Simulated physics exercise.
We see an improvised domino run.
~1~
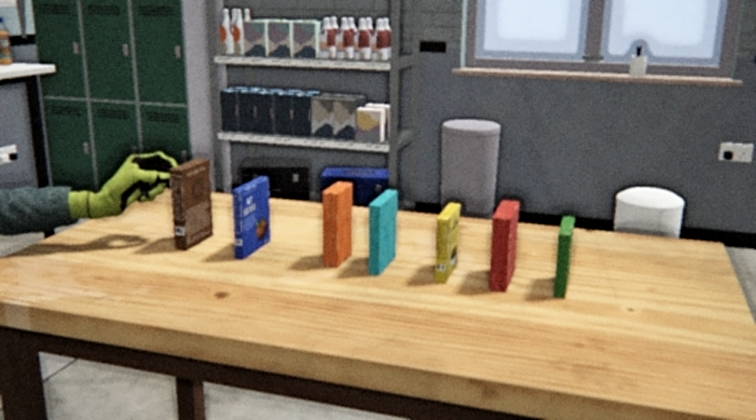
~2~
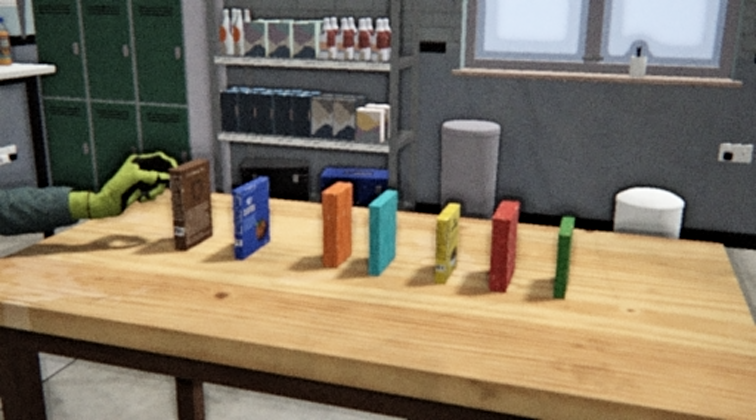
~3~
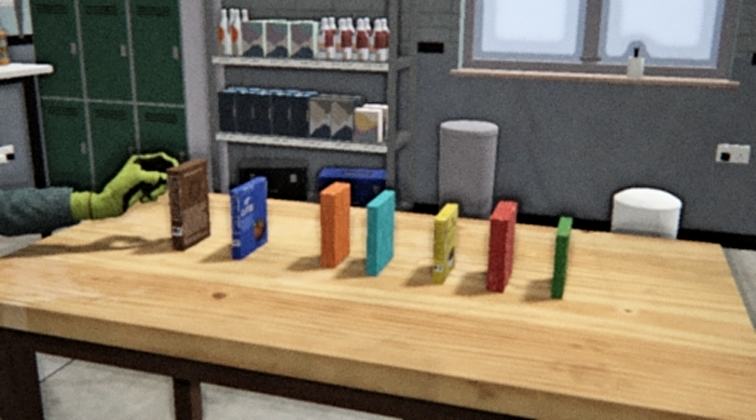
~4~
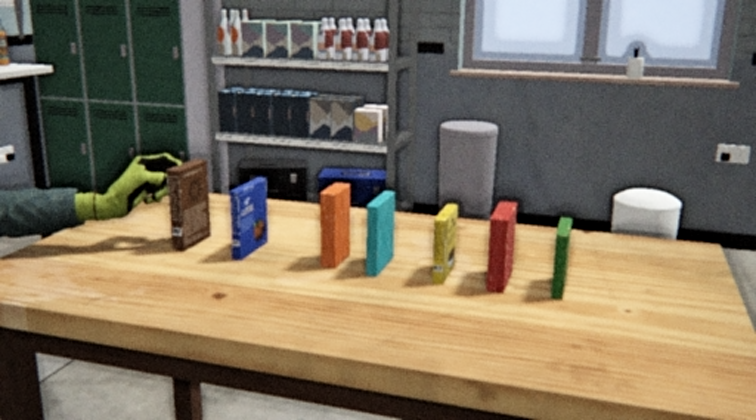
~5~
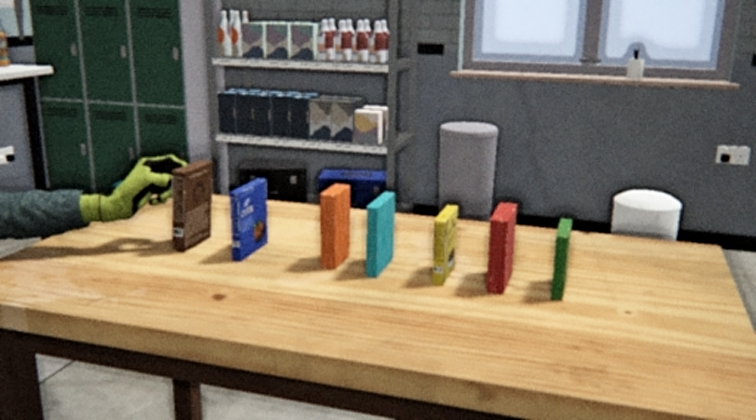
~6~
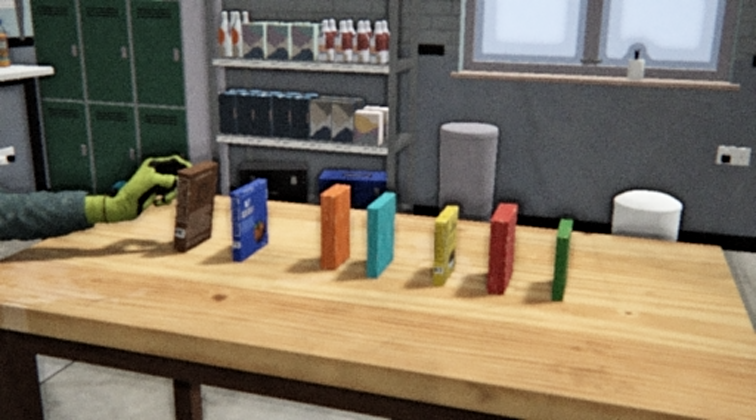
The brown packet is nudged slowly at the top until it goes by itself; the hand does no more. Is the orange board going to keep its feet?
The orange board keeps standing.
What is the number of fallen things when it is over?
In all, 2.
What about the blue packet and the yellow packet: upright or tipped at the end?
The blue packet topples; the yellow packet is still upright.
Then, 0.40 s later than the last frame, brown packet 64° over; blue packet tilted by 29°.
Then, 0.50 s later than the last frame, brown packet 83° over; blue packet on its side.
When it is over, lying over on the table, blue packet; the other 4 as before. End places, in pixels of the last picture, orange board near (336, 227).
